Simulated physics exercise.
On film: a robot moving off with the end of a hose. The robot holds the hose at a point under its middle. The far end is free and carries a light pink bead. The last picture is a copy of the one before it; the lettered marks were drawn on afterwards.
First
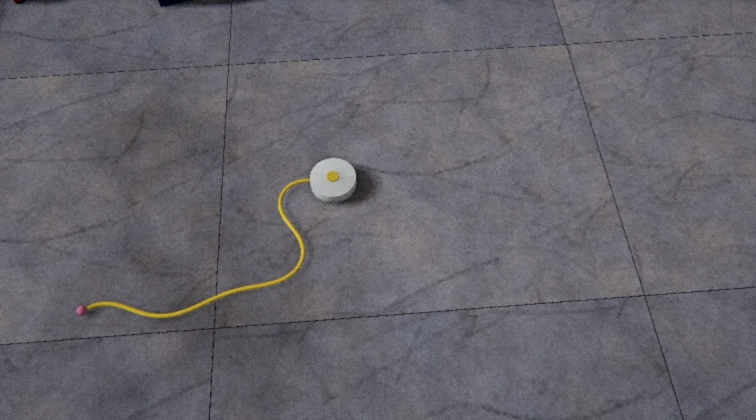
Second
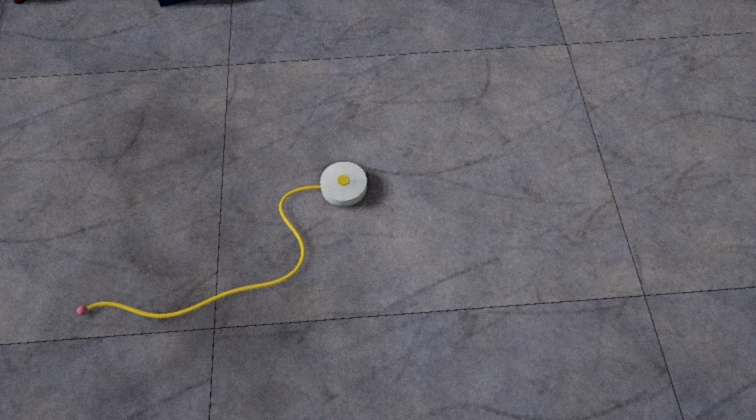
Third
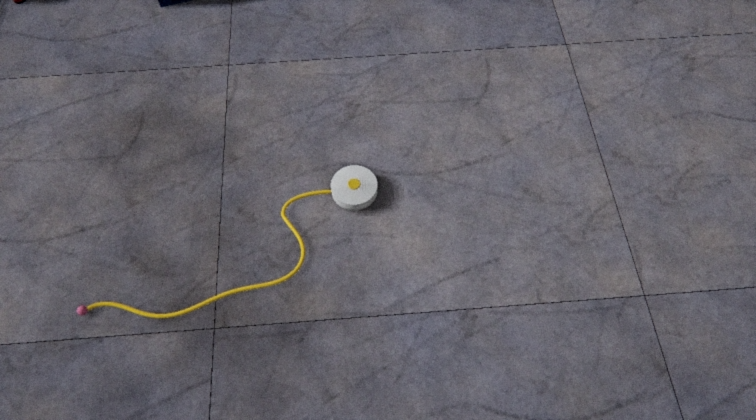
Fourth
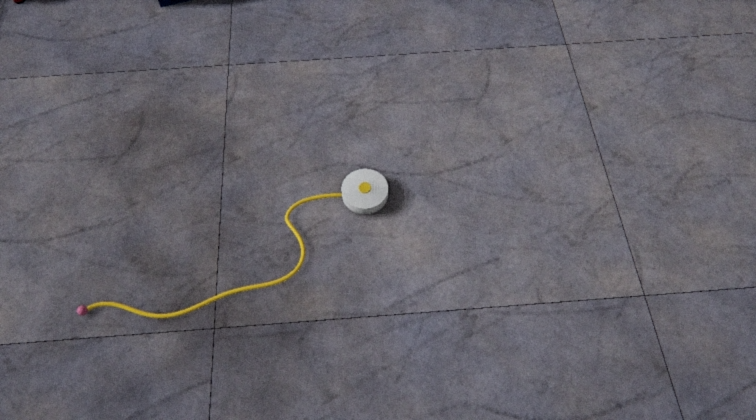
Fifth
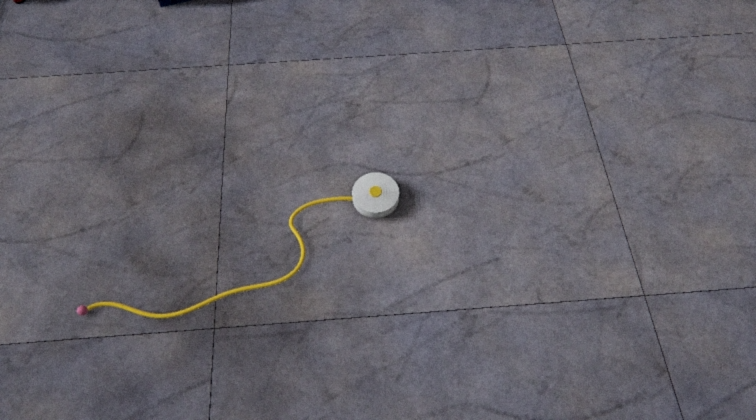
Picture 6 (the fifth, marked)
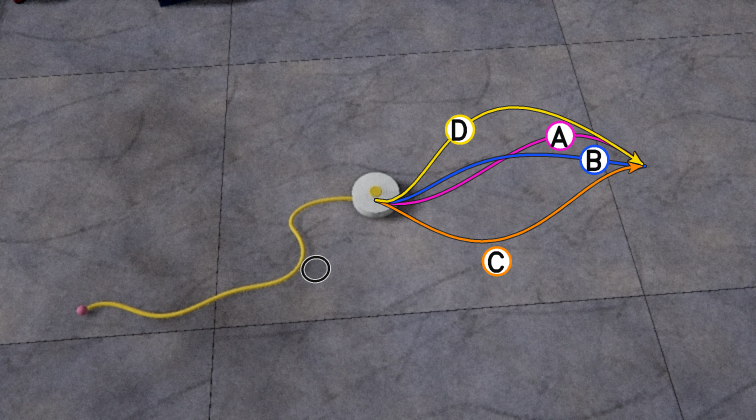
A round white robot slides slowly right, drawing one end of a curved yellow hose along.
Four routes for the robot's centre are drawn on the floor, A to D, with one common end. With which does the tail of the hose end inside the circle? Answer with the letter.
With C the free end lies on the ring.
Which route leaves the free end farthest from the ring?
D.
On the marked copy, A from (376, 200) via (509, 156) to (642, 164); B from (376, 200) via (506, 157) to (645, 166); C from (376, 200) via (522, 232) to (642, 166); D from (376, 200) via (488, 112) to (642, 164); the ring at (316, 269).
Following C. Soon after the start, robot (484, 237), middle of the hose (297, 274), free end (106, 307).
Later, robot (581, 191), middle of the hose (410, 250), free end (228, 287).
In the end, robot (648, 162), middle of the hose (486, 218), free end (316, 268); the free end is on the ring.
As for the rest, A leaves the free end at (313, 240); B leaves the free end at (309, 240); D leaves the free end at (313, 220).
